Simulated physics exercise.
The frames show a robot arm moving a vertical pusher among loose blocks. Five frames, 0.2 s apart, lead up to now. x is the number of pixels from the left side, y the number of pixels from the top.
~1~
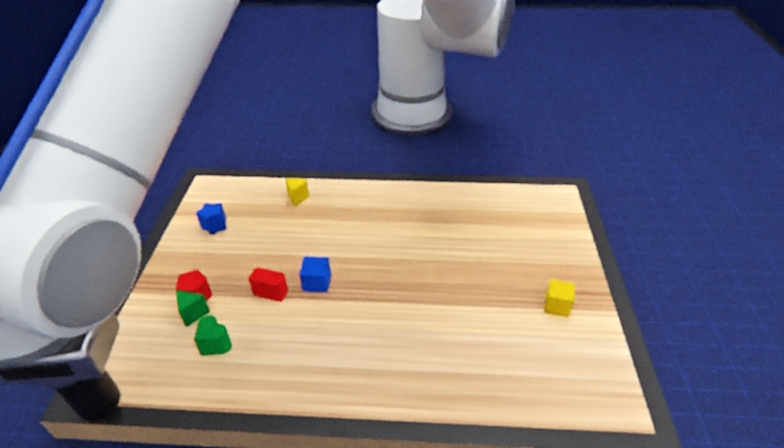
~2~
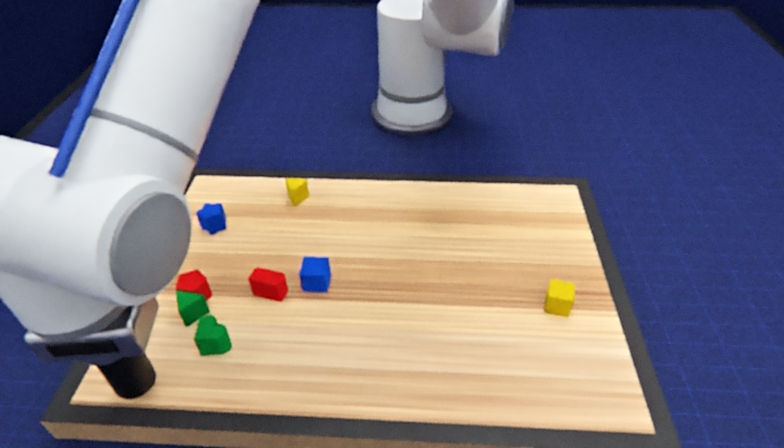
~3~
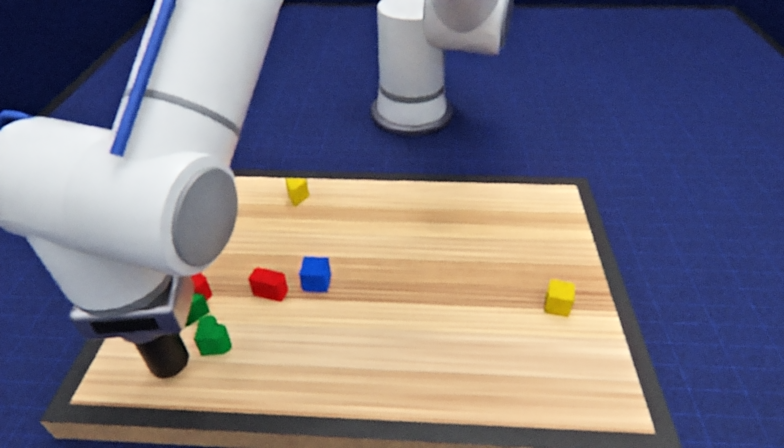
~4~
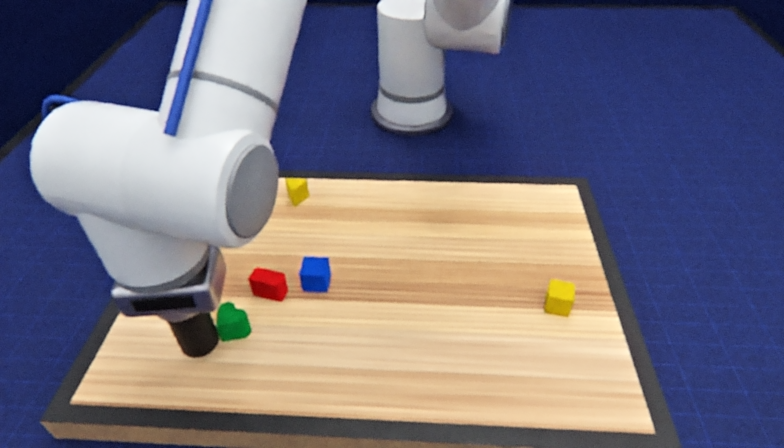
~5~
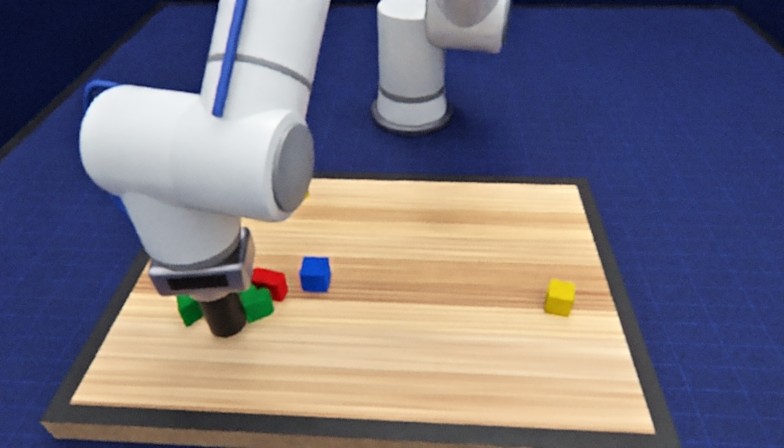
A robot arm moves its black pusher up and right, pushing a green block toward a red block.
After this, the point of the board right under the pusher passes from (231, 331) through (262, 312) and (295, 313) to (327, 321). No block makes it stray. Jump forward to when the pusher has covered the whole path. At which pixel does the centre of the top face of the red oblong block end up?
My best guess is (276, 260).
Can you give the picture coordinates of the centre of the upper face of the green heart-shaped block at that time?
Somewhere near (288, 271).
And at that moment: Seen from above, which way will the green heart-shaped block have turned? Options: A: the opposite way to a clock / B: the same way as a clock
My pick is A.
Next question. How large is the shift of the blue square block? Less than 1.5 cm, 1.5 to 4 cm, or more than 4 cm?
I'd go with under 1.5 cm for this block.
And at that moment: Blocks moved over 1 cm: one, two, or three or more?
That makes 2 blocks.
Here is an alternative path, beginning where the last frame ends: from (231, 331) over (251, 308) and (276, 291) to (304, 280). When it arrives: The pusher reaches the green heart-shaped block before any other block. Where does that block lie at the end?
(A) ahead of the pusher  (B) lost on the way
I choose A.
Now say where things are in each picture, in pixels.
In the first frame, pusher's lower end at (99, 402); green heart-shaped block at (209, 328); red oblong block at (266, 276); blue square block at (314, 265).
In the second frame, pusher at (136, 382); blocks still.
In the third frame, pusher at (170, 362); blocks still.
In the fourth frame, pusher at (200, 342); green heart-shaped block at (229, 313).
In the fifth frame, pusher at (228, 323); green heart-shaped block at (253, 294); red oblong block at (266, 276); blue square block at (314, 265).
What follows on the original path. One third of the way, pusher at (260, 304); green heart-shaped block at (278, 276), turned 40° anticlockwise; red oblong block at (275, 261), turned 35° anticlockwise.
Two thirds of the way, pusher at (294, 305); green heart-shaped block at (288, 271), turned 55° anticlockwise; red oblong block at (276, 260), turned 45° anticlockwise.
At the end, pusher at (326, 313); green heart-shaped block at (288, 271), turned 55° anticlockwise; red oblong block at (276, 260), turned 45° anticlockwise; blue square block still.
